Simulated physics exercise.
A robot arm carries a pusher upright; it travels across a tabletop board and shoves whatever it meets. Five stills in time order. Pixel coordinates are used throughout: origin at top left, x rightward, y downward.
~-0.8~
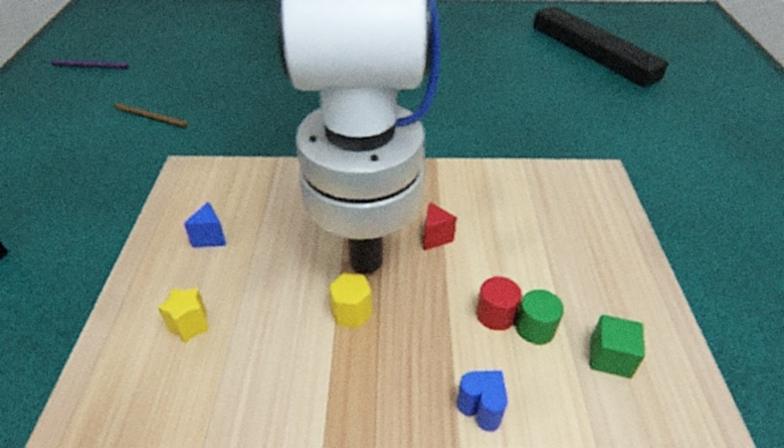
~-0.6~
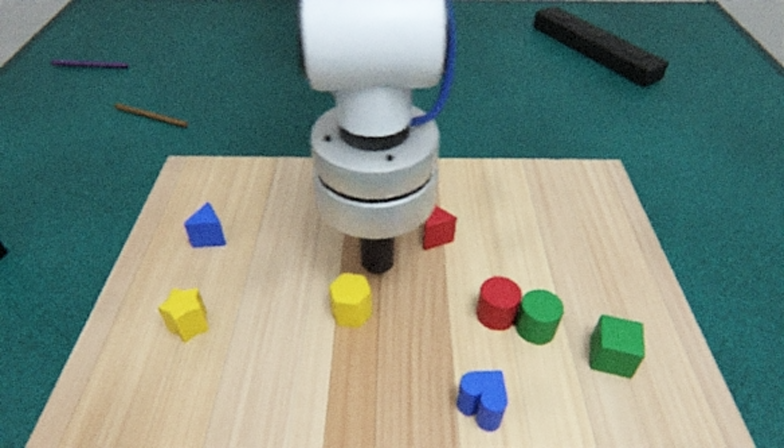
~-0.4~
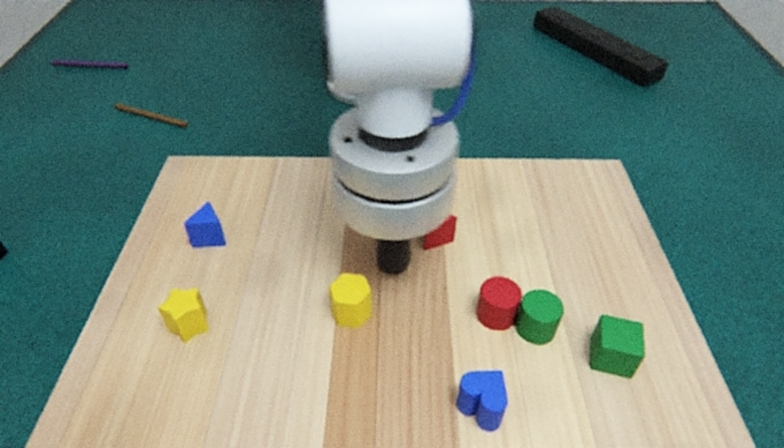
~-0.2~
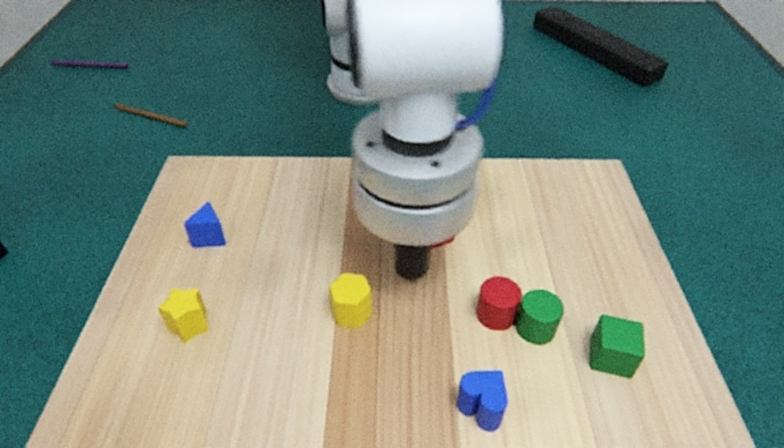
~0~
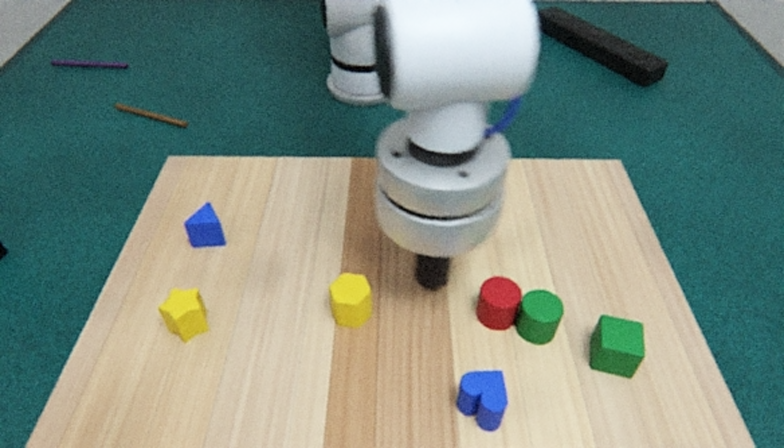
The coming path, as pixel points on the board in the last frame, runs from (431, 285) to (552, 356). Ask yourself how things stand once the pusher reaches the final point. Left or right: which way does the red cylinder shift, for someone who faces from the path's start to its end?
It will end up to the left.
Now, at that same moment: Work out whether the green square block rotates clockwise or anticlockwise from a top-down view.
Verdict: Clockwise.
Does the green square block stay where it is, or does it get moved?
The result: It moves.
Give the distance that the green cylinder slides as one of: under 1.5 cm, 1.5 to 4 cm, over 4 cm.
It shifts over 4 cm.
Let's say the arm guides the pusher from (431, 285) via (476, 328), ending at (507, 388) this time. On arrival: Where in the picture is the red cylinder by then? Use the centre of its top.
Around pixel (522, 301).
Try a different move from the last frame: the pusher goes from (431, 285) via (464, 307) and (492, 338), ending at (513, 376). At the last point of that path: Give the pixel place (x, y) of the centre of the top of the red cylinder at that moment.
The centre of its top face lies at (537, 308).
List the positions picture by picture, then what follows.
The first frame shows pusher's lower end (366, 262); red triangle (438, 214); red cylinder (501, 291); green cylinder (543, 304); green square block (623, 334).
The second frame shows pusher (378, 262); blocks still.
The third frame shows pusher (393, 263); blocks still.
The fourth frame shows pusher (412, 267); blocks still.
The fifth frame shows pusher (432, 277); red triangle hidden; red cylinder (501, 291); green cylinder (543, 304); green square block (623, 334).
What follows on the original path. One third of the way, pusher (471, 298); red cylinder (511, 295); green cylinder (554, 308).
Two thirds of the way, pusher (512, 322); red cylinder (557, 312); green cylinder (601, 315); green square block (642, 339), turned 30° clockwise.
At the end, pusher (555, 348); red triangle still; red cylinder (592, 316); green cylinder (629, 306); green square block (654, 342), turned 45° clockwise.
